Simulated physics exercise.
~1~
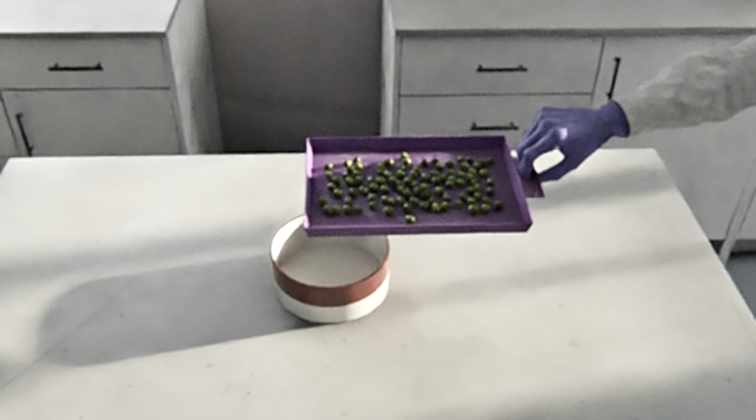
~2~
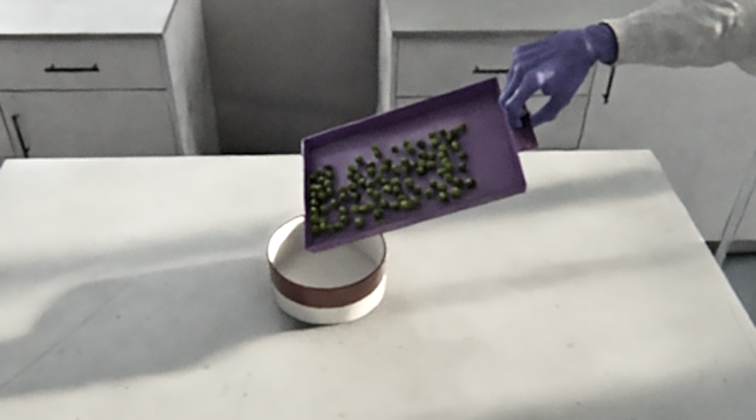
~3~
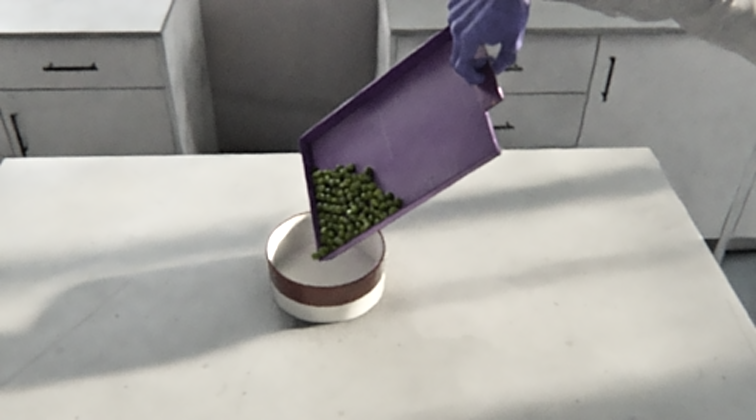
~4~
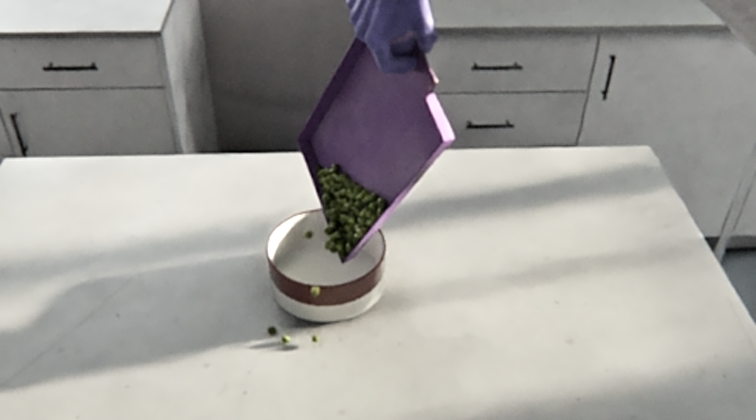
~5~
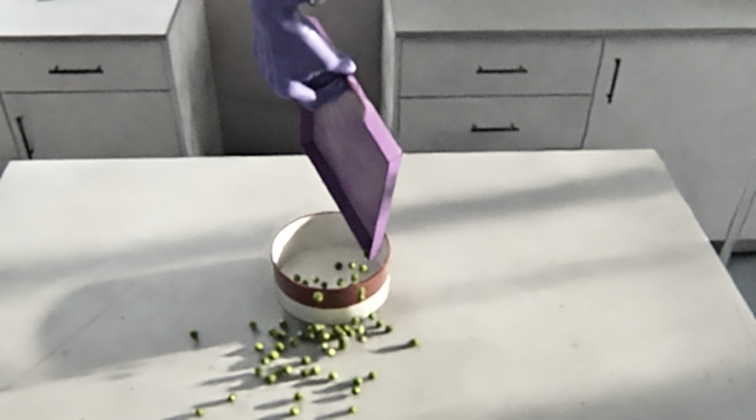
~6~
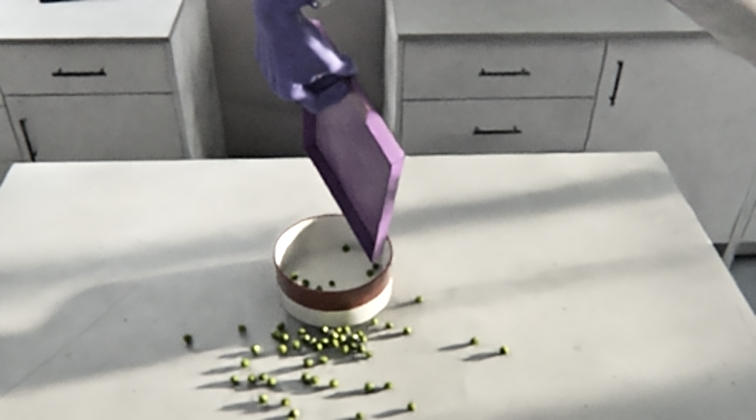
On a pale countertop in a room with grey cabinets, a purple-gloved hand holds a purple tray of small green olives above a round white pot with a reddish-brown band. The hand lifts the handle end and swings it up and leftward, and the olives slide together into the tray's lower corner. As the tray steepens, a few drop, some landing on the counter in front. Then the rest tumble out, many missing the pot and scattering across the surface. The hand holds the emptied tray steeply over the rim, with olives strewn in front and others inside.
